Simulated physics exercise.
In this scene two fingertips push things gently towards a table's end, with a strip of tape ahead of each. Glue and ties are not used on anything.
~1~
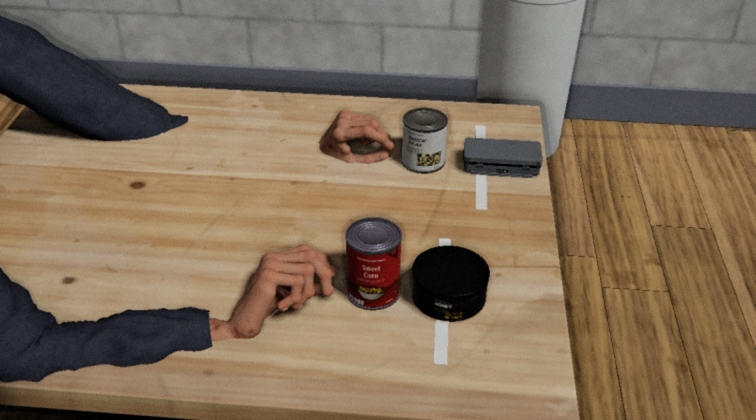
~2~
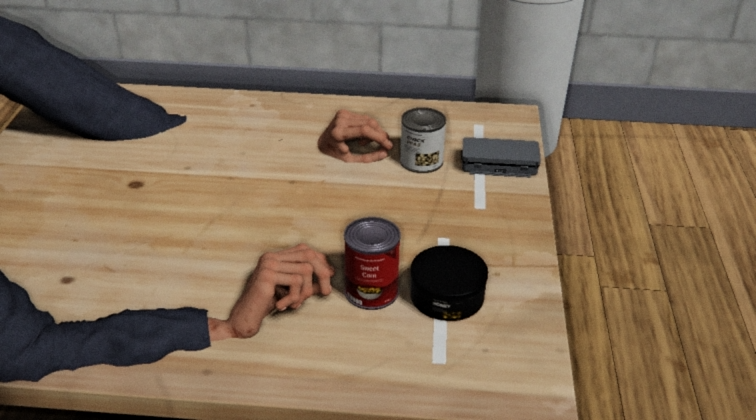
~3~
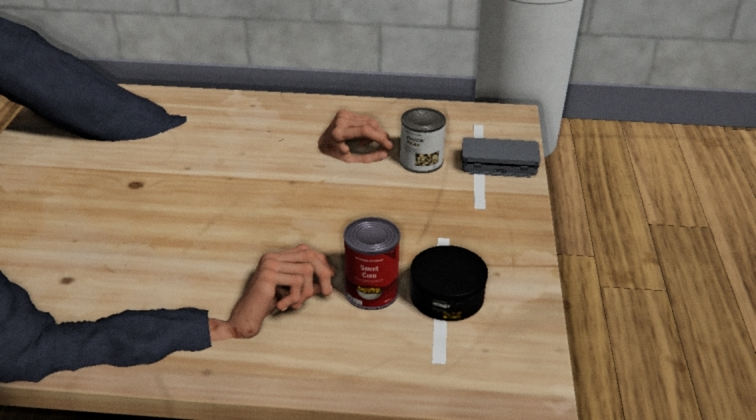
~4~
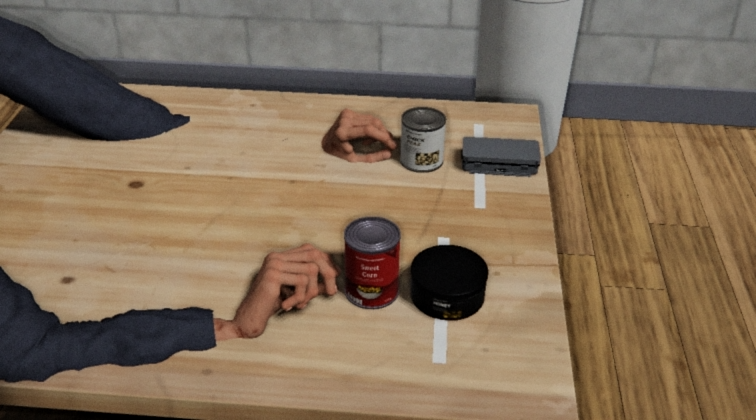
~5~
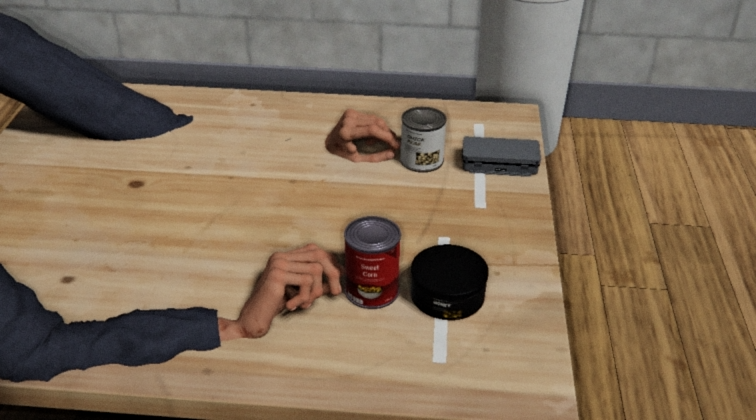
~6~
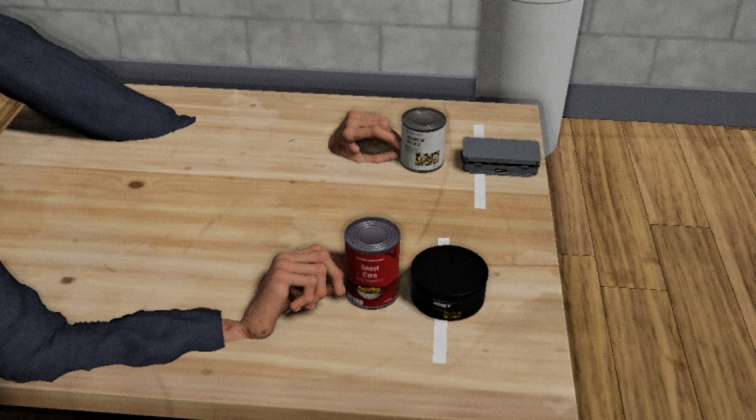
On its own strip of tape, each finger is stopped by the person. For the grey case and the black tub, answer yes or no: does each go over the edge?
Grey case - yes; black tub - no.
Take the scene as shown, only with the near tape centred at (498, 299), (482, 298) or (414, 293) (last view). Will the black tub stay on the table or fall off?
The black tub goes too far, then goes too far, then stops in time.
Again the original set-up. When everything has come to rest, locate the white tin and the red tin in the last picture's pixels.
Final centres, approx.: First (509, 145), second (478, 270).
Then, 2.04 s on from there, grey case on its way down near (554, 248); black tub displaced about its own width near (539, 288).
Then, 2.48 s on from there, grey case on its way down near (621, 413); black tub displaced about its own width near (544, 289).
In the end, the grey case drops to the floor; the black tub is still on the table, near (544, 289).
